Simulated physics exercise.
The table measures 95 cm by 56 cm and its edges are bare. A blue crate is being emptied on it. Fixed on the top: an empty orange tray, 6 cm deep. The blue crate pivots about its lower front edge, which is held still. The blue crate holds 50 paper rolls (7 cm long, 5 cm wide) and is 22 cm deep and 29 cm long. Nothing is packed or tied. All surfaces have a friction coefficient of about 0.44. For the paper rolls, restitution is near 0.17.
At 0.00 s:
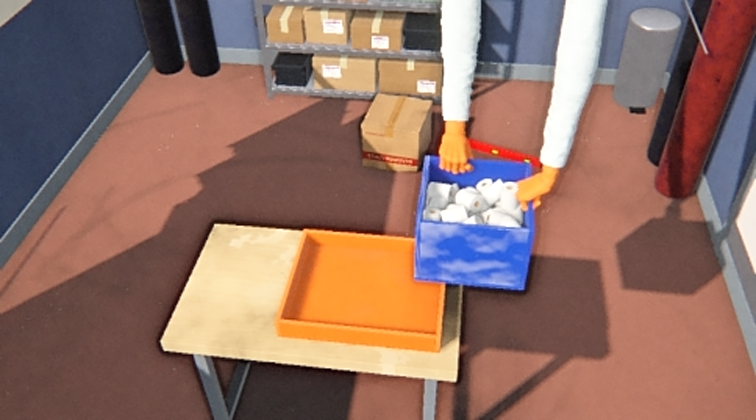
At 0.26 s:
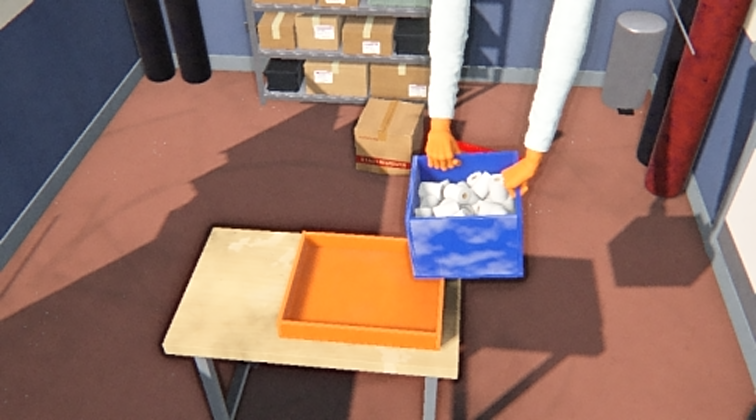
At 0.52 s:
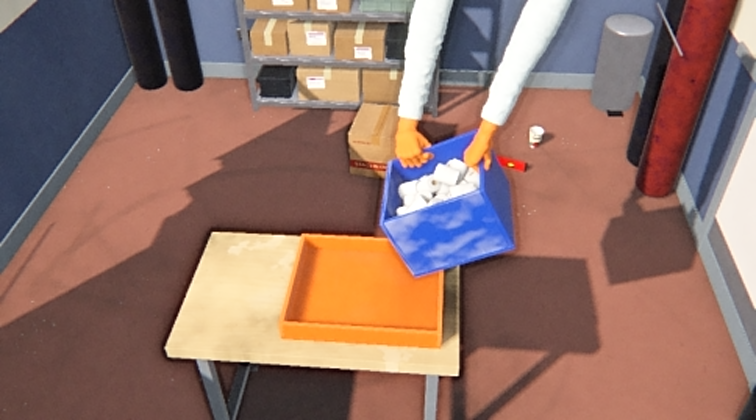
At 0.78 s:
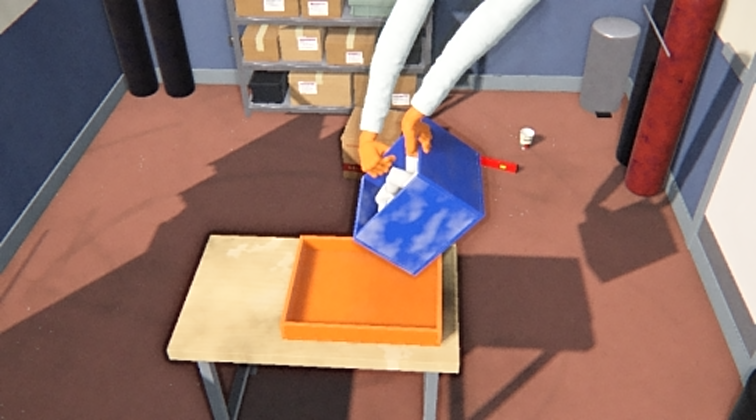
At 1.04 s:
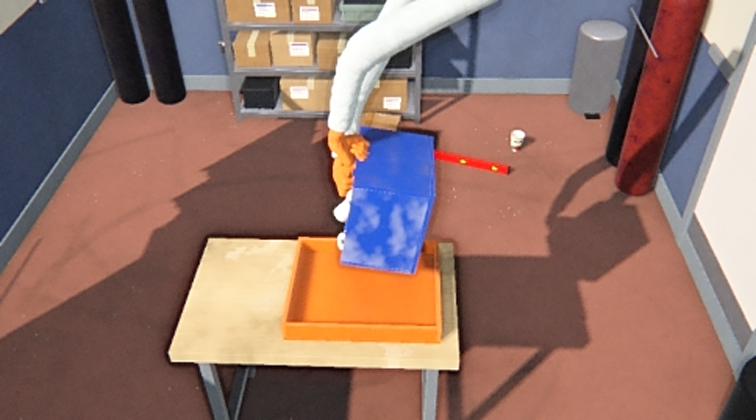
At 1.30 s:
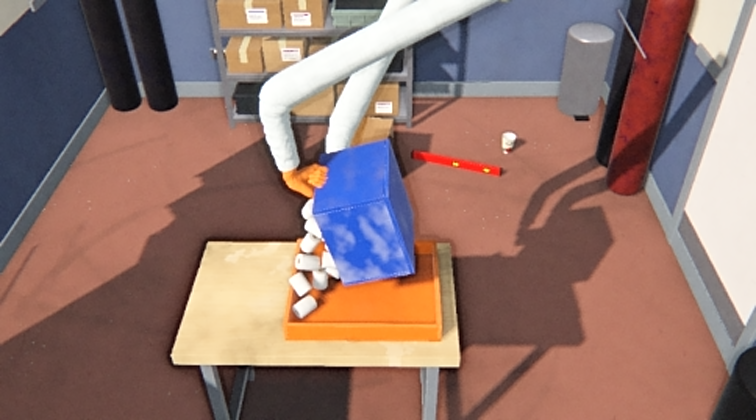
Two hands tilt a blue crate over an orange tray, and white rolls tumble out.
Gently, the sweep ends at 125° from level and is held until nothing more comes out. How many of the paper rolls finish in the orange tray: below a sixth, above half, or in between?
Expect more than half of the load in the orange tray.
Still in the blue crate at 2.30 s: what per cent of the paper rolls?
About 0 per cent.
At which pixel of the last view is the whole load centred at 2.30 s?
(327, 284).
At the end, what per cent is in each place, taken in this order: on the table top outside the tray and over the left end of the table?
Roughly 15 and 0 per cent.
After 1.74 s, tilt 125°; 9 still in the blue crate, 29 in the orange tray, 10 on the table top outside the tray and 2 in the air.
After 2.30 s, tilt 125°; 1 still in the blue crate, 39 in the orange tray, 9 on the table top outside the tray and 1 over the left end of the table.
After 3.08 s, tilt 125°; 1 still in the blue crate, 39 in the orange tray, 8 on the table top outside the tray, 1 over the left end of the table and 1 over the table's other edges.
Final count (at 4.08 s), 40 in the orange tray, 8 on the table top outside the tray, 1 over the left end of the table and 1 over the table's other edges. Asked share, 40 of 50, 80 per cent.
